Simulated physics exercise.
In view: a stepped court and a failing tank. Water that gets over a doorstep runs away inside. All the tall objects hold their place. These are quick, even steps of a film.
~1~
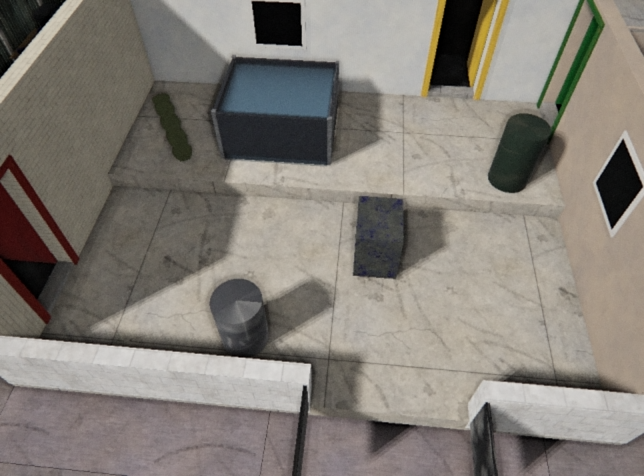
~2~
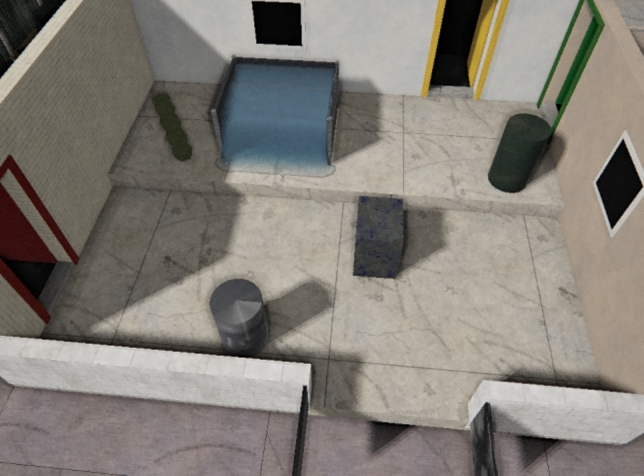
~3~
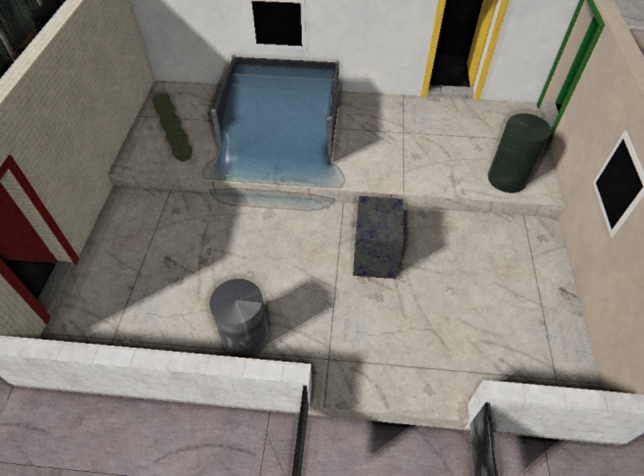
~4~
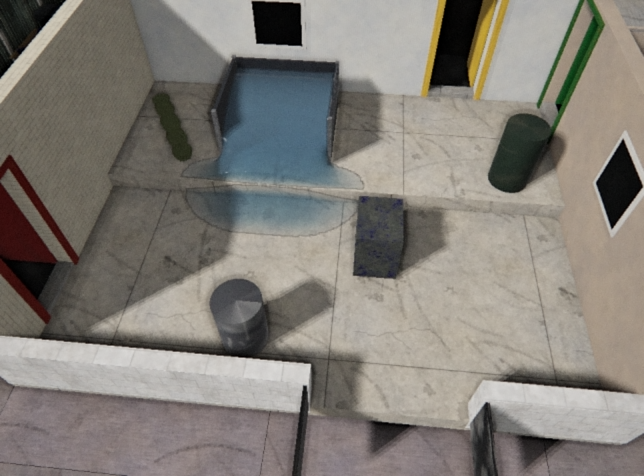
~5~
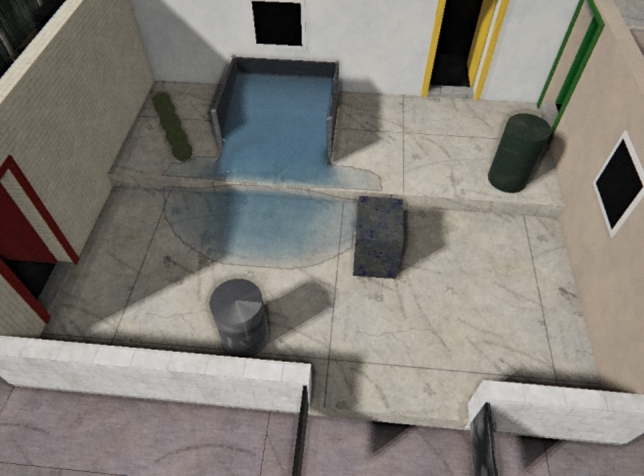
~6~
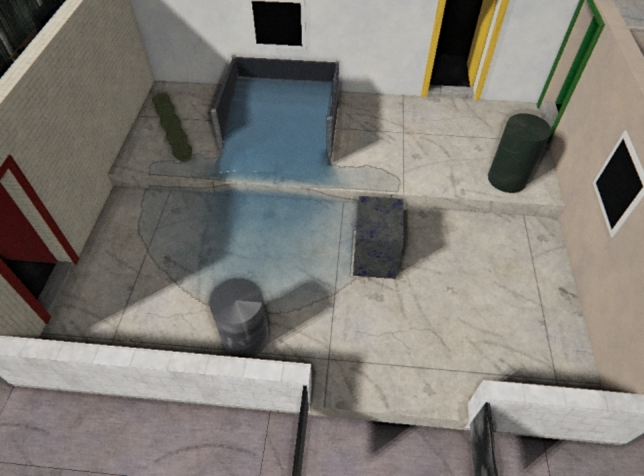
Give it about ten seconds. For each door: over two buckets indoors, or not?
In the end: The green door holds within the limit; the red door floods; the yellow door holds within the limit.
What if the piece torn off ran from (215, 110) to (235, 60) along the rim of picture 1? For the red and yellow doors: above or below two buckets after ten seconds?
In short: The red one goes over; the yellow one lets less in.
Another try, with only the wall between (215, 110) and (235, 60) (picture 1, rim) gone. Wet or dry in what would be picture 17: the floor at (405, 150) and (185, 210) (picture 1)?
As listed: Clear, awash.
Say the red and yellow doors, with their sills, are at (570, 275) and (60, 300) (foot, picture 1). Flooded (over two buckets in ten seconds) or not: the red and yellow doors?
One by one: Red keeps below it, yellow lets more in.
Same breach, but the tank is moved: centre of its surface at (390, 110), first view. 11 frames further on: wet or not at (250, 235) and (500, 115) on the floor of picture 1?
One after the other: Wet, dry.
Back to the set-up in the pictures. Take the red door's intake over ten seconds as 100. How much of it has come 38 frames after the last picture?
Close to 95 %.
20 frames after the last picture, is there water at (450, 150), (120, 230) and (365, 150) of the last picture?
In turn: Not flooded, awash, not flooded.
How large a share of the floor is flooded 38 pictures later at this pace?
Roughly 60 per cent.
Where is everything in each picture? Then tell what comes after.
In the first frame, still water in the open tank at (279, 90).
In the second frame, water pours out at (275, 143) and has run to (333, 167).
In the third frame, water pours out at (275, 147) and has run to (338, 183).
In the fourth frame, the front is at (338, 222), out from the gap at (275, 149).
In the fifth frame, water pours out at (275, 150) and has run to (319, 259).
In the sixth frame, the front is at a hidden place, out from the gap at (275, 150).
A moment on, water covers 40 % of the floor; the green door not reached, the red door wet at the sill, nothing in, the yellow door not reached.
Next, water covers 45 % of the floor; the green door not reached, the red door wet at the sill, nothing in, the yellow door not reached.
Then, water covers 45 % of the floor; the green door not reached, the red door over two buckets in, the yellow door not reached.
Later, water covers 60 % of the floor; the green door not reached, the red door far over two buckets in, the yellow door not reached.
In the end, water covers 60 % of the floor; the green door not reached, the red door far over two buckets in, the yellow door not reached.
